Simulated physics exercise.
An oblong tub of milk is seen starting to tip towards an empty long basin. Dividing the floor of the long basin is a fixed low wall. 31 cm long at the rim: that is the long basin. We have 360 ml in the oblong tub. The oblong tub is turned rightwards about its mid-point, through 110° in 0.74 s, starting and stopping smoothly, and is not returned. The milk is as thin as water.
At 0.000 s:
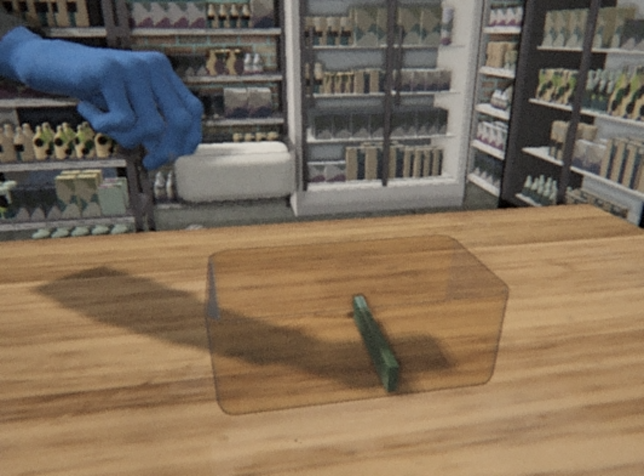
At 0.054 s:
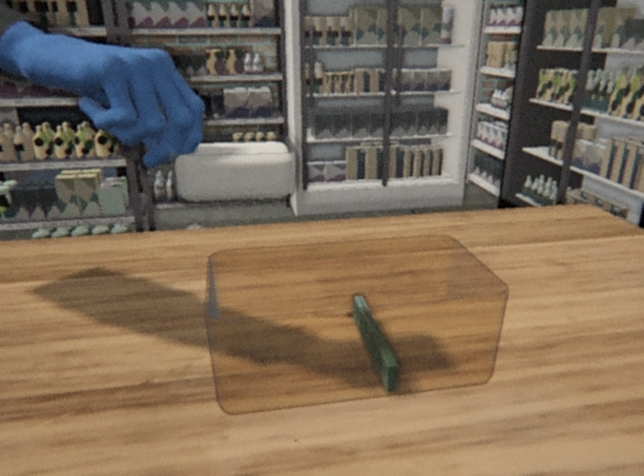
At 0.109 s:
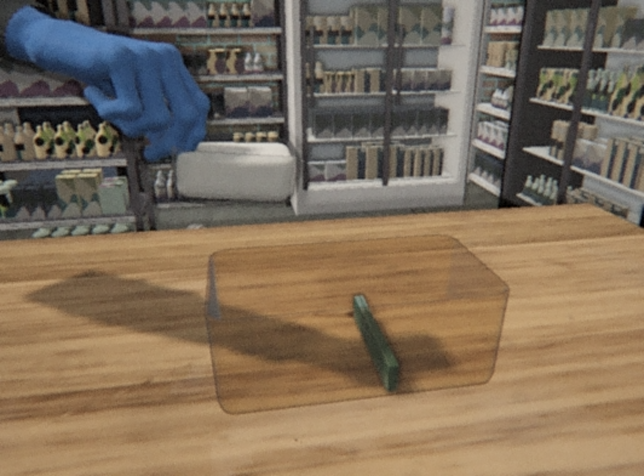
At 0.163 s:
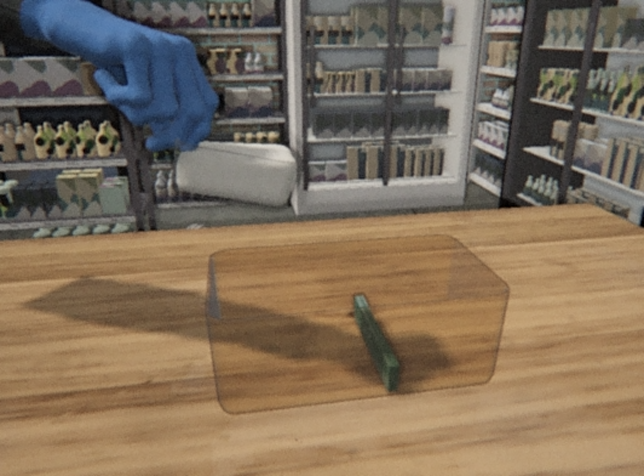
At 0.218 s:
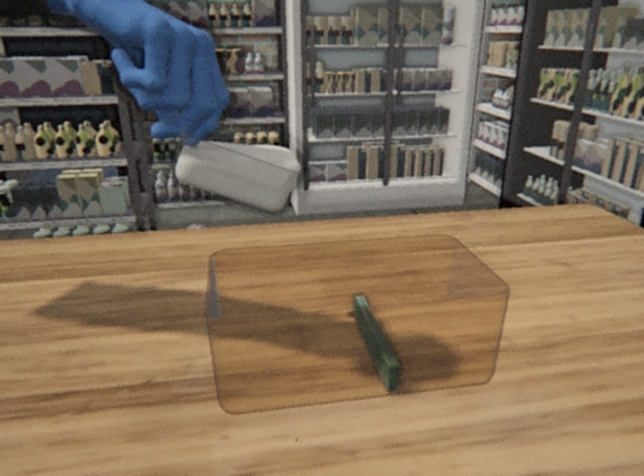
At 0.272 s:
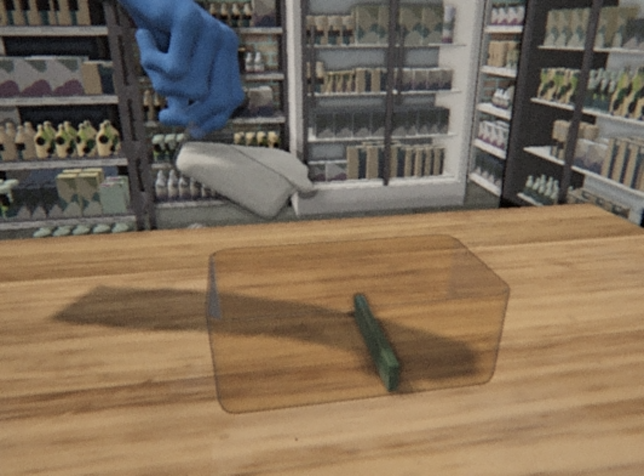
A blue-gloved hand tilts a pale oblong tub rightwards, and milk begins pouring over its edge.
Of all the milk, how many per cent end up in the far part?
Roughly 6 per cent.
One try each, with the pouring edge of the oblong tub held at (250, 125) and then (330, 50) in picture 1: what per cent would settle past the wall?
10 in a hundred, followed by 70 in a hundred.
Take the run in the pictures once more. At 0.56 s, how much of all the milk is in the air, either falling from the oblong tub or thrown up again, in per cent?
Around 28 percent.
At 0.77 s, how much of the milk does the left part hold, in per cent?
That share comes to around 90 in a hundred.
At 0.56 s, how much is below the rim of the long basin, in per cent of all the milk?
Roughly 62 percent.
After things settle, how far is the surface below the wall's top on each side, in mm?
The left side gives some 24 mm, the right side some 34 mm.
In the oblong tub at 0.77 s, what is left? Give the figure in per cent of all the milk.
Some 1 per cent.
Then, 0.56 s in, the tilt is 95° and 9 per cent is still to pour, 63 is left of the wall and 0 right of it.
Then, 0.77 s in, the tilt is 110° and 1 per cent is still to pour, 90 is left of the wall and 4 right of it.
Then, 1.00 s in, the tilt is 110° and 0 per cent is still to pour, 92 is left of the wall and 6 right of it.
Then, 1.24 s in, the tilt is 110° and 0 per cent is still to pour, 92 is left of the wall and 6 right of it.
Finally, 92 per cent lies left of the wall, 6 right of it and 1 outside.
